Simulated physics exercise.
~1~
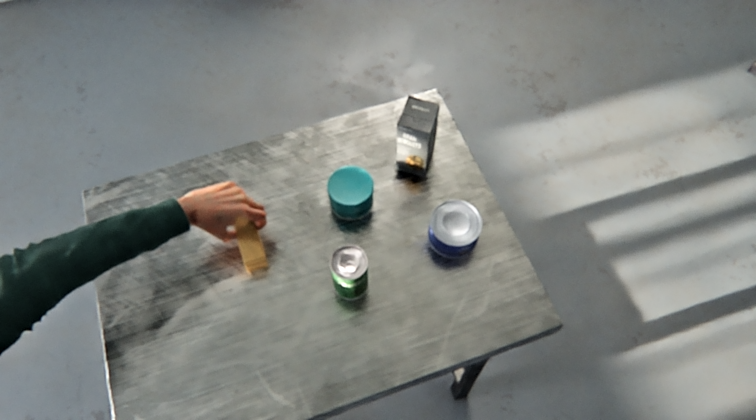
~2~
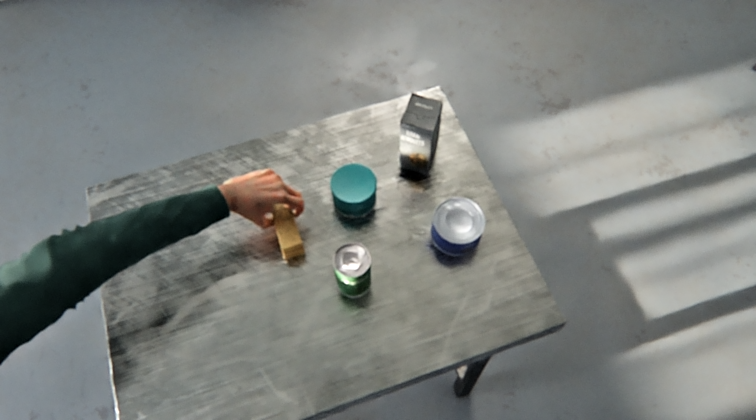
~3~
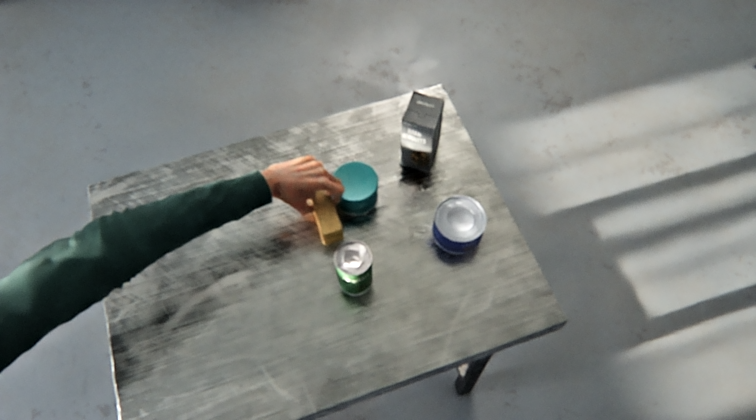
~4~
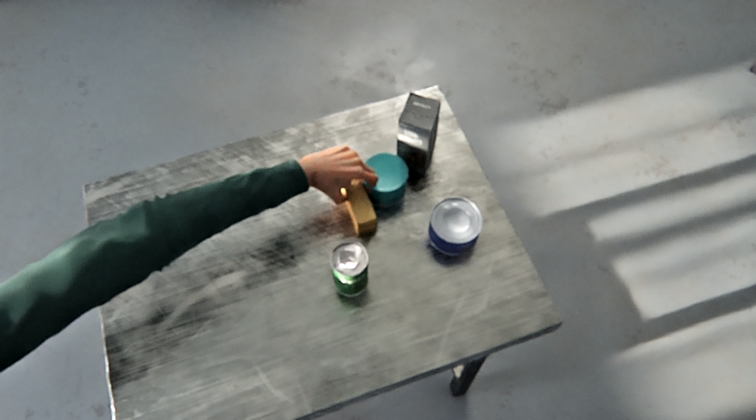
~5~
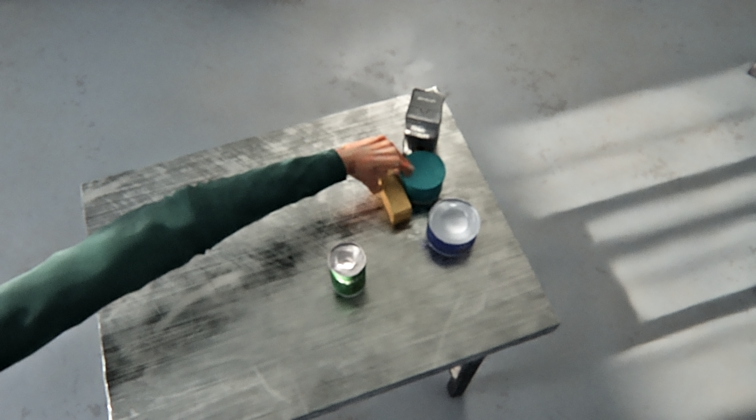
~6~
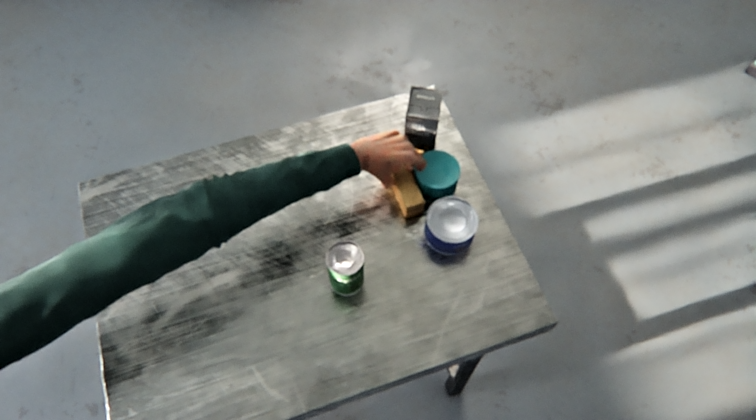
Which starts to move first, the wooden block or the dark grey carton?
The wooden block moves first, sliding right in the hand. The dark grey carton only shifts slightly later on, once the turquoise tub has been pushed over towards it.
On a table, a hand with a block pushes a turquoise tub right, nudging a dark grey carton, and everything stays on.
